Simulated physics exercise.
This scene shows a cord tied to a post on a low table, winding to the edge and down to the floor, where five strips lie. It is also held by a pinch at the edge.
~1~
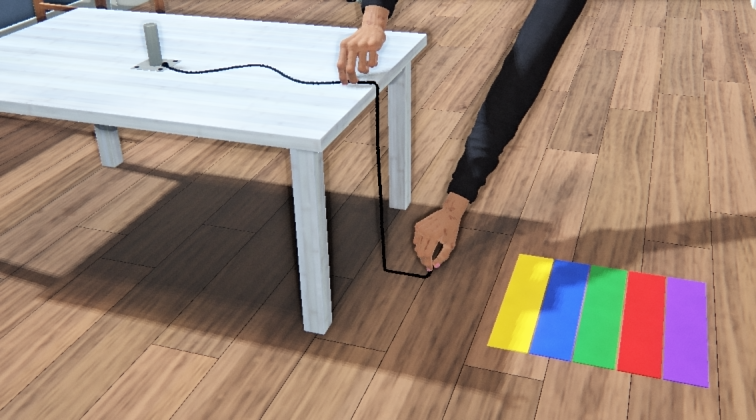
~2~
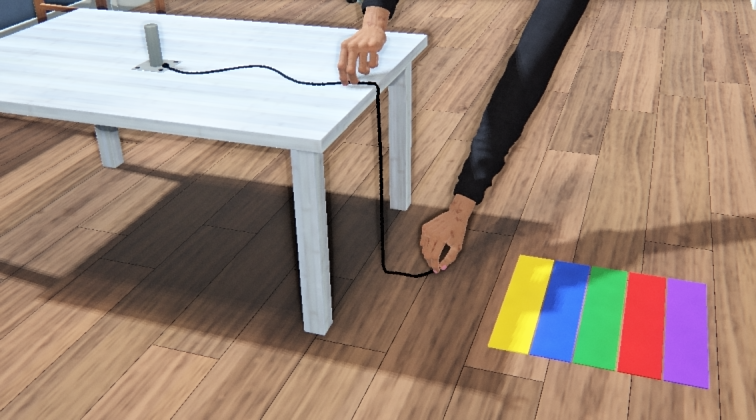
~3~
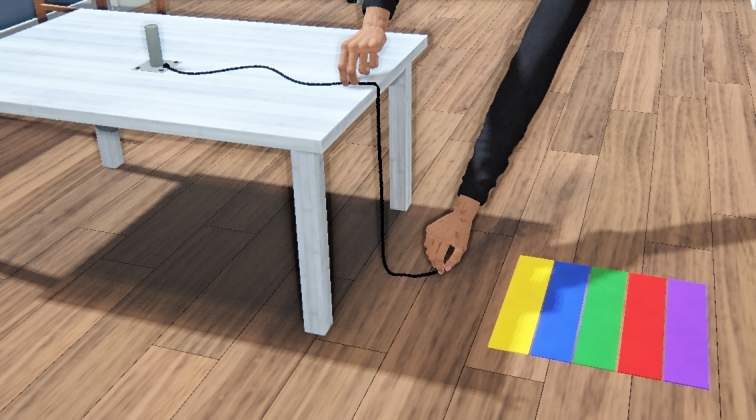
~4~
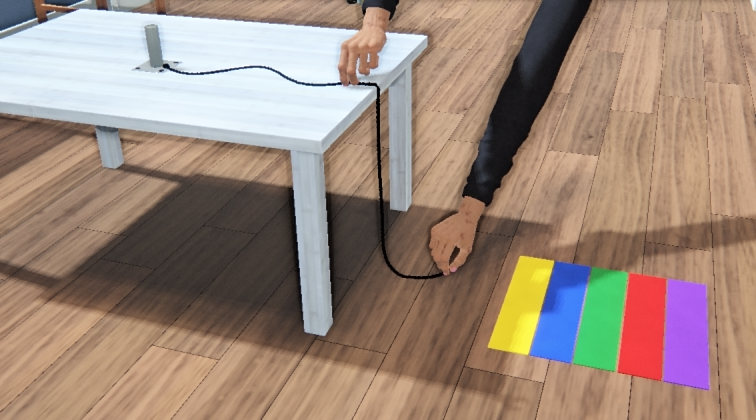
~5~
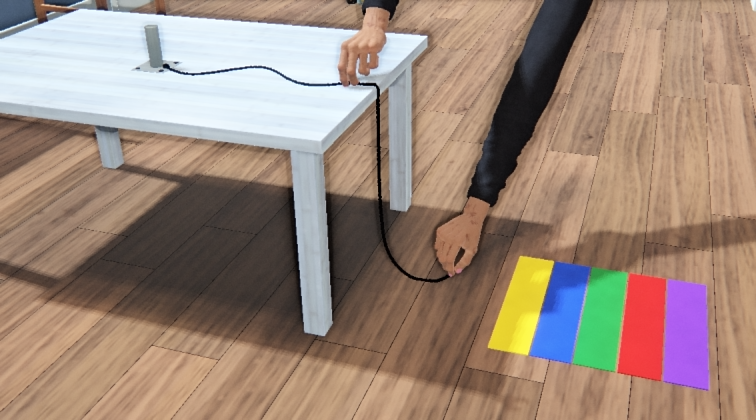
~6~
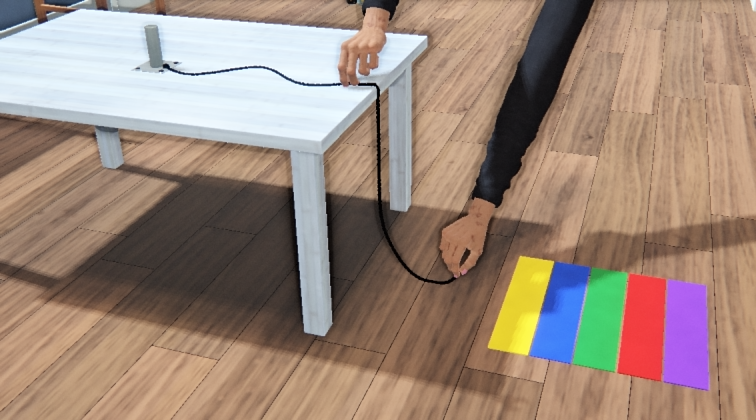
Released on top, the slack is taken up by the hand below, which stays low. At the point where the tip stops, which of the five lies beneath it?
The green strip lies beneath it.
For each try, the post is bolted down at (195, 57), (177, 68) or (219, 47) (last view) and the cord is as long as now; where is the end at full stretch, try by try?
Try 1 about (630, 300), try 2 about (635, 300), try 3 about (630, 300).
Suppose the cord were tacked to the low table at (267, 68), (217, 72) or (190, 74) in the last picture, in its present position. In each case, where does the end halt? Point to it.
Near (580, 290), (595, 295) and (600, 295).
Soon after, end near (523, 283); over yellow.
Then, end near (575, 292); over blue.
At full stretch, end near (606, 297); over green. Over green.
